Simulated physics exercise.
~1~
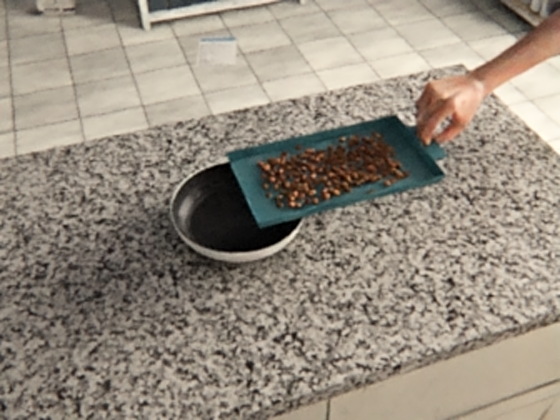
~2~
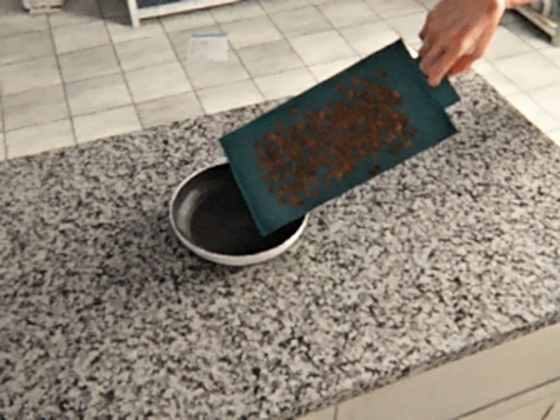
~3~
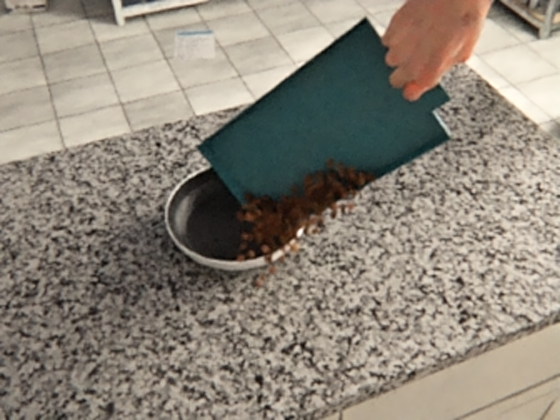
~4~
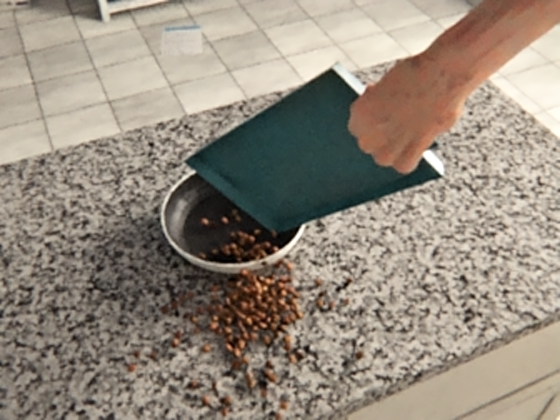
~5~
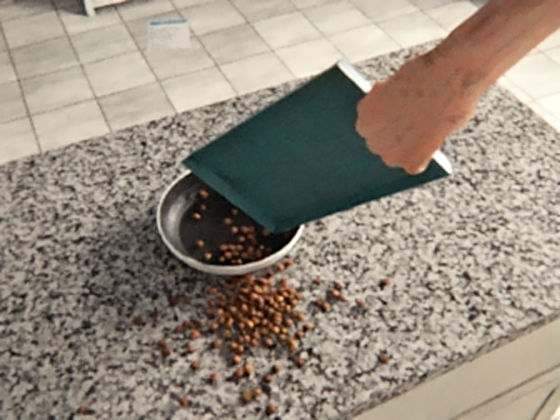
A teal tray of brown dog kibble, held by a hand at the right, hovers beside a dark bowl with a pale rim on a speckled grey granite counter, seen from above with pale floor tiles behind. The hand tips the tray steadily toward the bowl, and the kibble at first stays on it. As the tray steepens, the pieces slide off its lower edge in a clump. Some drop into the bowl, but most spill over the near side and scatter across the counter. Finally the tray rests steeply tilted over the bowl, with only a small share inside.
